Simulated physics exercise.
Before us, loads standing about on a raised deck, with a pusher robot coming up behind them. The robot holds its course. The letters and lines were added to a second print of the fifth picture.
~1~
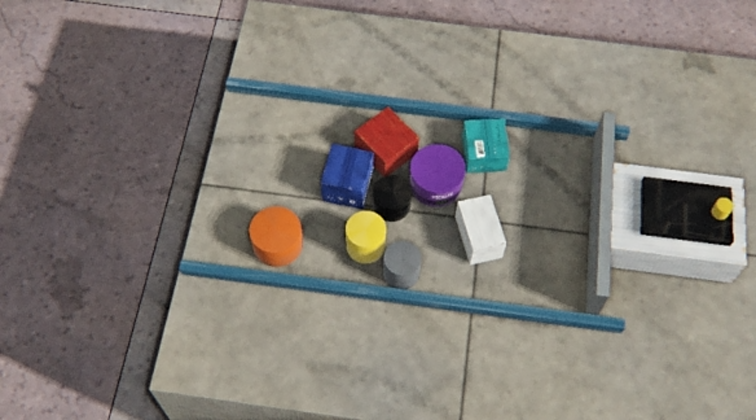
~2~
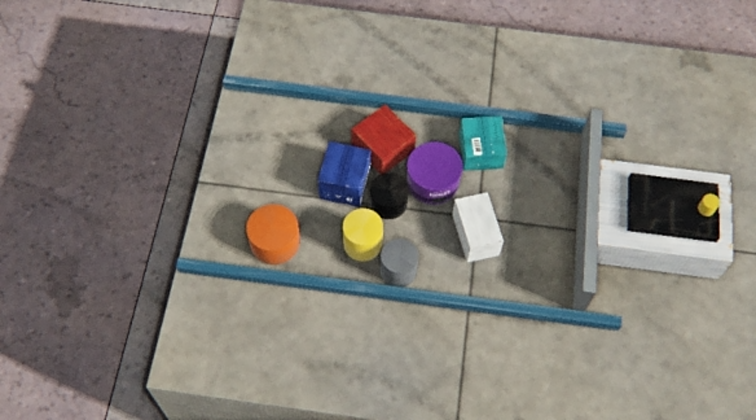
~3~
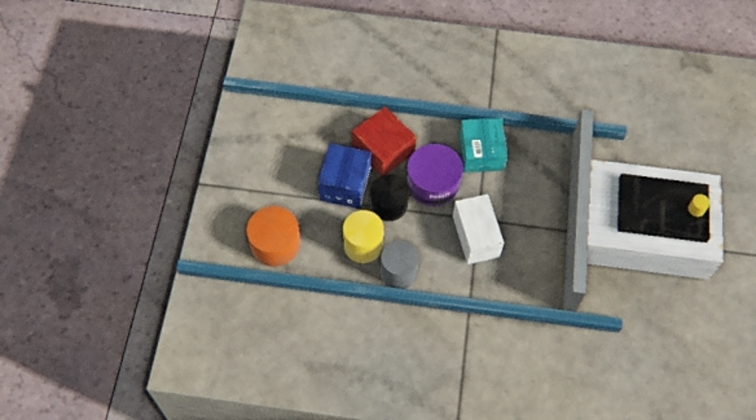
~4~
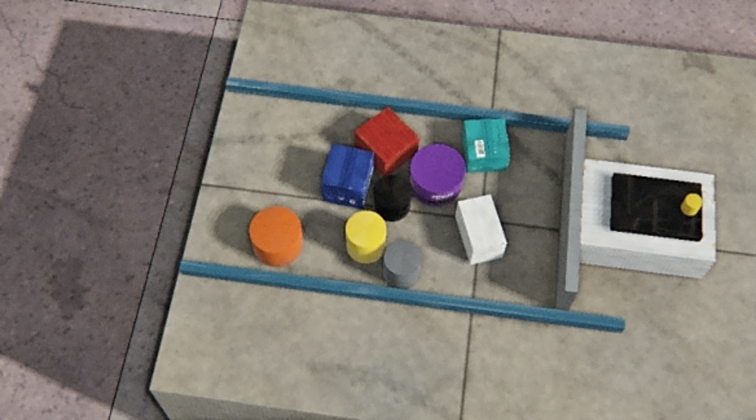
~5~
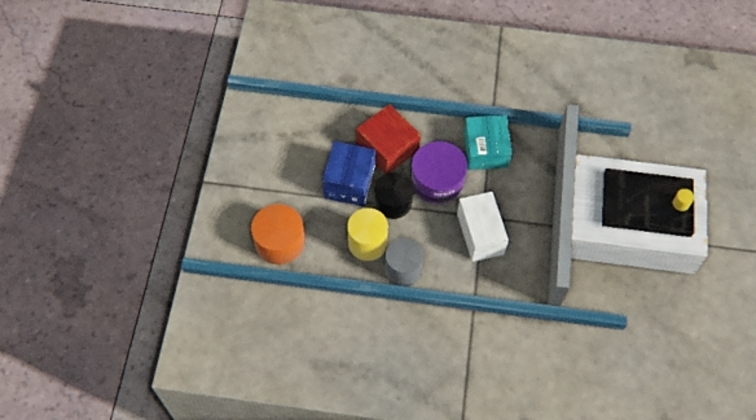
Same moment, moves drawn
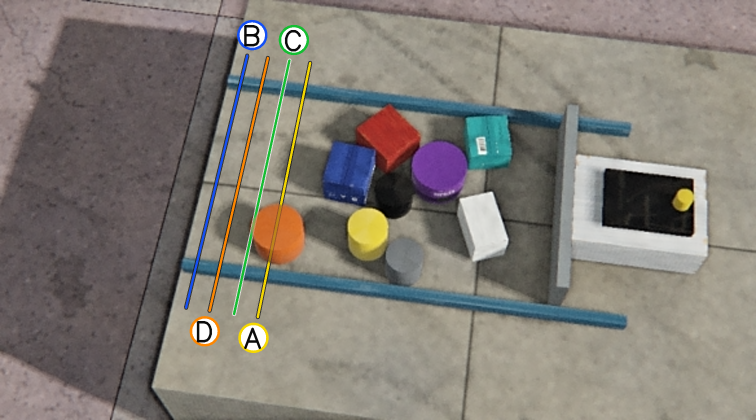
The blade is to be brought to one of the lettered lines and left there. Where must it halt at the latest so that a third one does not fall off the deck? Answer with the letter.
As far as mark A.
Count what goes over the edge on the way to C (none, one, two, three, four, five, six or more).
Three.
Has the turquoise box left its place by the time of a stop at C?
By then, yes.
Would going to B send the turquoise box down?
Yes.
On the marked copy, A at (286, 182); B at (219, 173); C at (264, 179); D at (241, 176).
Following A. Soon after the start, robot (537, 188); turquoise box (442, 132); black canister (388, 198).
Later, robot (436, 175); orange canister (252, 234); blue box (276, 169).
In the end, robot (359, 165); blue box over the edge; orange canister over the edge; two fallen.
As for the rest, B drops nine; C drops three; D drops five.
